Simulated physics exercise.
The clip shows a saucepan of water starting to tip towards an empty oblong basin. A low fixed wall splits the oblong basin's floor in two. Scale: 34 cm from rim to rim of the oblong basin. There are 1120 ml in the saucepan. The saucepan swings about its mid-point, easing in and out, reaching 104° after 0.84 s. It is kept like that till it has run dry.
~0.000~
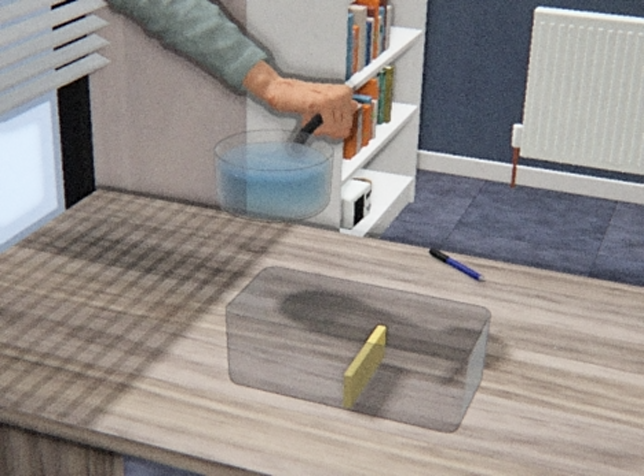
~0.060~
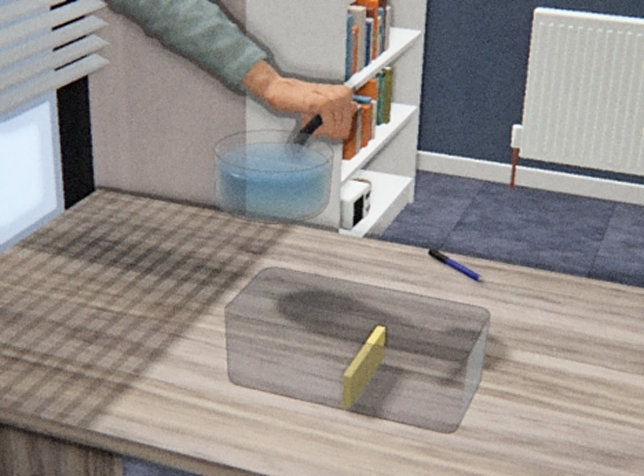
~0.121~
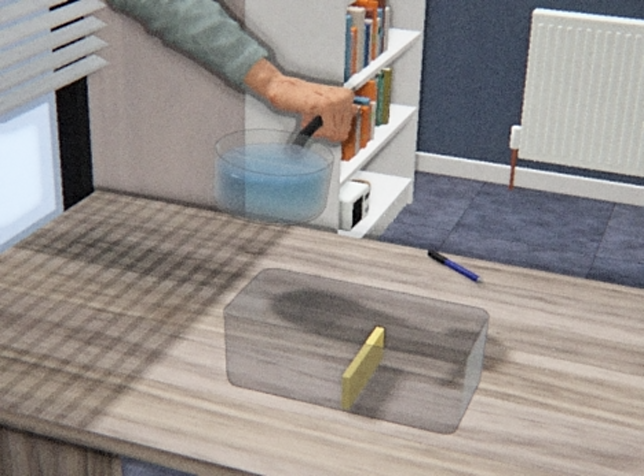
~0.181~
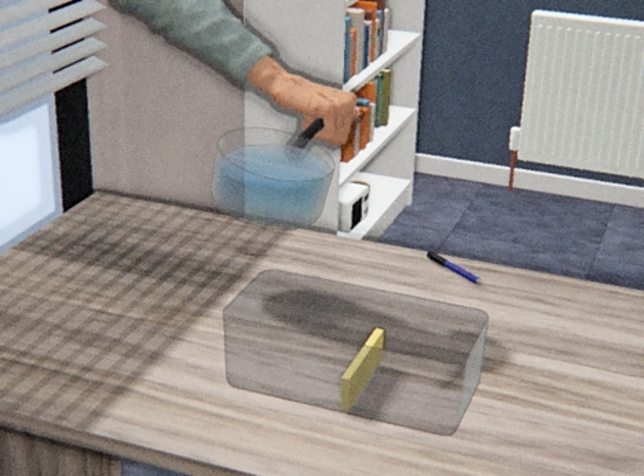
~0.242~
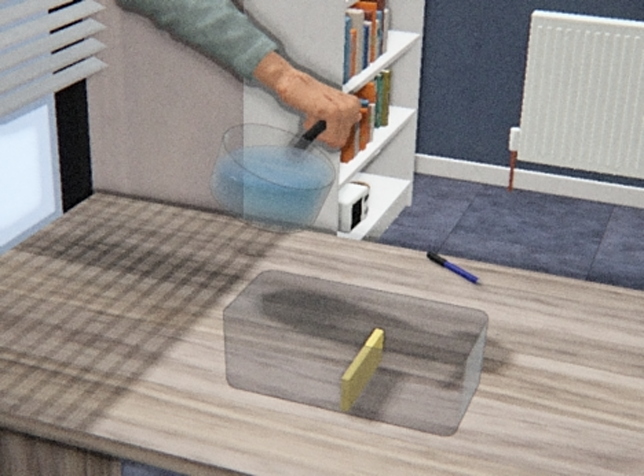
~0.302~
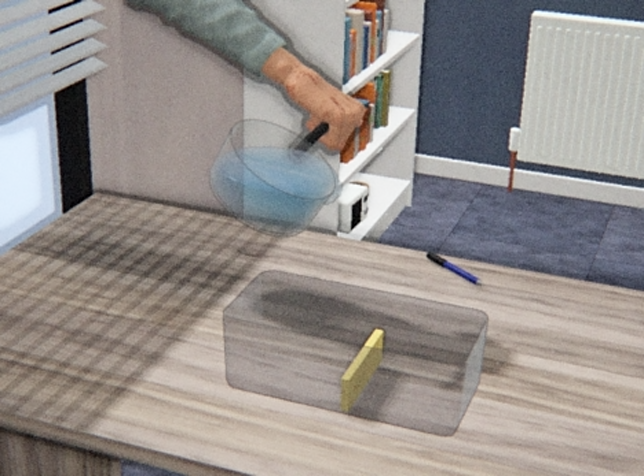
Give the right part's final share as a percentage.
The far part has some 54 per cent.
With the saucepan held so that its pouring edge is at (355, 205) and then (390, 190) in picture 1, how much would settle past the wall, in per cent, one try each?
In turn about 70 and 90 per cent.
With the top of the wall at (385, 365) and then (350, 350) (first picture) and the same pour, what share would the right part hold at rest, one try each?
In turn about 25 and 70 per cent.
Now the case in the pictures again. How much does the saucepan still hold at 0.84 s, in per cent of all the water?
About 6 per cent.
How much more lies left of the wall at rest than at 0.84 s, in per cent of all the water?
About 14 per cent.
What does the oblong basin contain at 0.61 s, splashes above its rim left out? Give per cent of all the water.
Some 26 per cent.
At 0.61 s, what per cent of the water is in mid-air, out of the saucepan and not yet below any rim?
Some 46 per cent.
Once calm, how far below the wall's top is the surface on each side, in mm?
Some 34 mm on the left and 26 mm on the right.
Then, 0.61 s in, the tilt is 86° and 30 per cent is still to pour, 3 is left of the wall and 22 right of it.
Then, 0.84 s in, the tilt is 104° and 6 per cent is still to pour, 31 is left of the wall and 54 right of it.
Then, 1.08 s in, the tilt is 104° and 0 per cent is still to pour, 43 is left of the wall and 53 right of it.
Then, 1.34 s in, the tilt is 104° and 0 per cent is still to pour, 45 is left of the wall and 54 right of it.
Finally, 45 per cent lies left of the wall, 54 right of it and 2 outside.
